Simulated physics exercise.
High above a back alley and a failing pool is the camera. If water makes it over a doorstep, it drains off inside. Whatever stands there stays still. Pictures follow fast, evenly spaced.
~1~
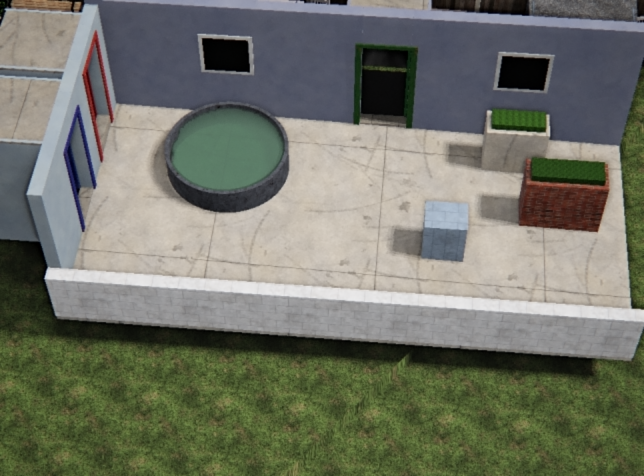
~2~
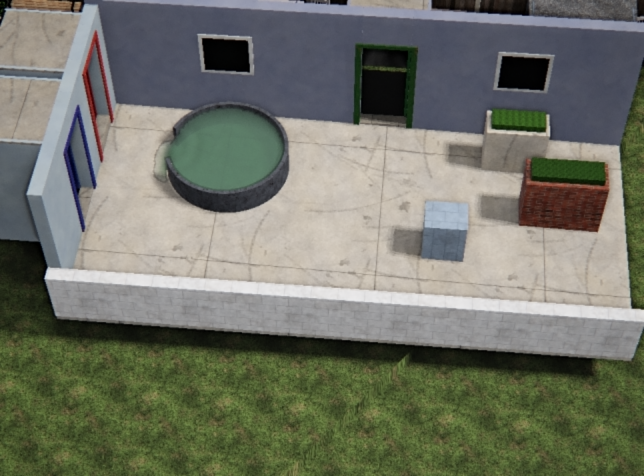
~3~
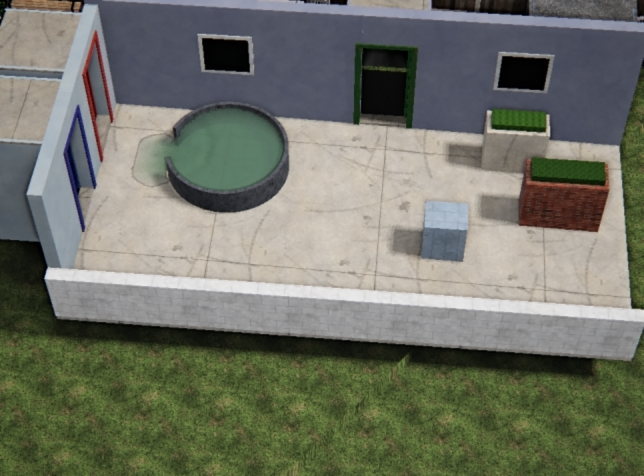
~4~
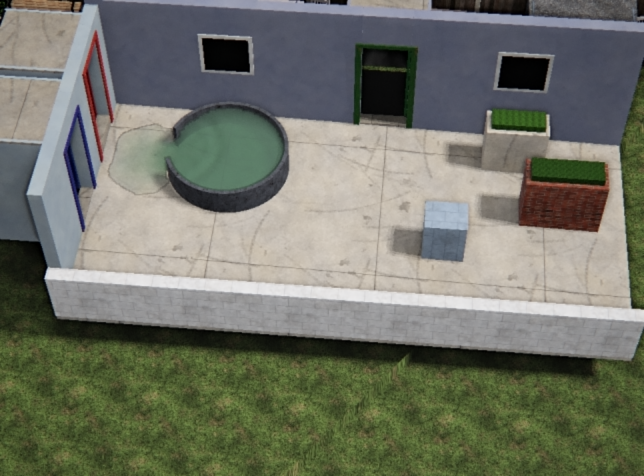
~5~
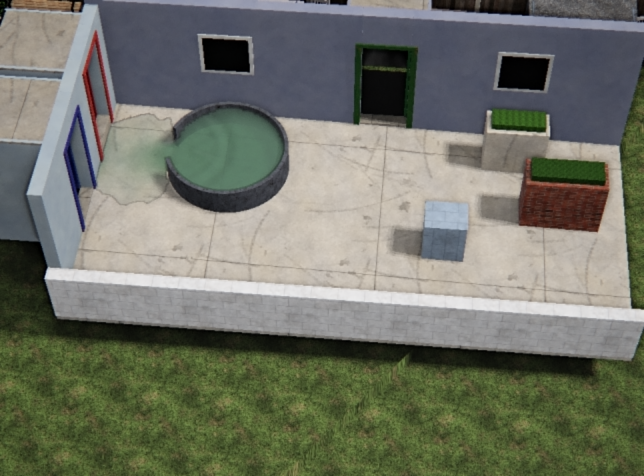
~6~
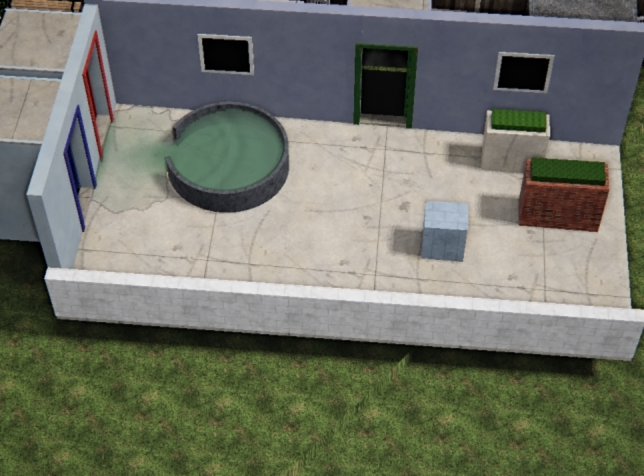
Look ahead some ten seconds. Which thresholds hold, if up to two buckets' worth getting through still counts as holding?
The green door holds; the blue door does not hold; the red door holds.
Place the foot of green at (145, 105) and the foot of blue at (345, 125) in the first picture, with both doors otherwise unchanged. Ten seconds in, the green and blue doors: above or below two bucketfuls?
Well, the green door overshoots while the blue door comes up short.
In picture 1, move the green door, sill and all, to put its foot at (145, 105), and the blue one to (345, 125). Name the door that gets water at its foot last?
Answer: The blue door.
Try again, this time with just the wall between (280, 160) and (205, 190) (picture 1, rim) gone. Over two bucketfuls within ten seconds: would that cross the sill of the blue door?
As for the blue door, it stays below the mark.
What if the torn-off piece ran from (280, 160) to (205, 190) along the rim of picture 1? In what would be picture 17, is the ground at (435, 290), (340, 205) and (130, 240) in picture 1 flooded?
Submerged, submerged, bone-dry.
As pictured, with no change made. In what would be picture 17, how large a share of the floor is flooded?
That works out at 15 %.
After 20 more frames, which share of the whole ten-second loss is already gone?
Estimate: Some 25 %.
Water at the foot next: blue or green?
From the pictures, my answer is the blue-painted one.
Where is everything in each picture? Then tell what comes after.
Still water in the round tank at (227, 149), in the first frame.
The front is at (159, 177), out from the gap at (171, 156), in the second frame.
The front is at (137, 175), out from the gap at (171, 157), in the third frame.
The front is at (114, 176), out from the gap at (171, 158), in the fourth frame.
Water pours out at (171, 158) and has run to (96, 184), in the fifth frame.
Water pours out at (171, 157) and has run to (93, 196), in the sixth frame.
A moment on, water covers 10 % of the floor; the green door not reached, the blue door under two buckets in, the red door wet at the sill, nothing in.
Next, water covers 15 % of the floor; the green door not reached, the blue door under two buckets in, the red door under two buckets in.
Then, water covers 25 % of the floor; the green door not reached, the blue door over two buckets in, the red door under two buckets in.
Later, water covers 50 % of the floor; the green door wet at the sill, nothing in, the blue door over two buckets in, the red door under two buckets in.
In the end, water covers 75 % of the floor; the green door wet at the sill, nothing in, the blue door over two buckets in, the red door under two buckets in.
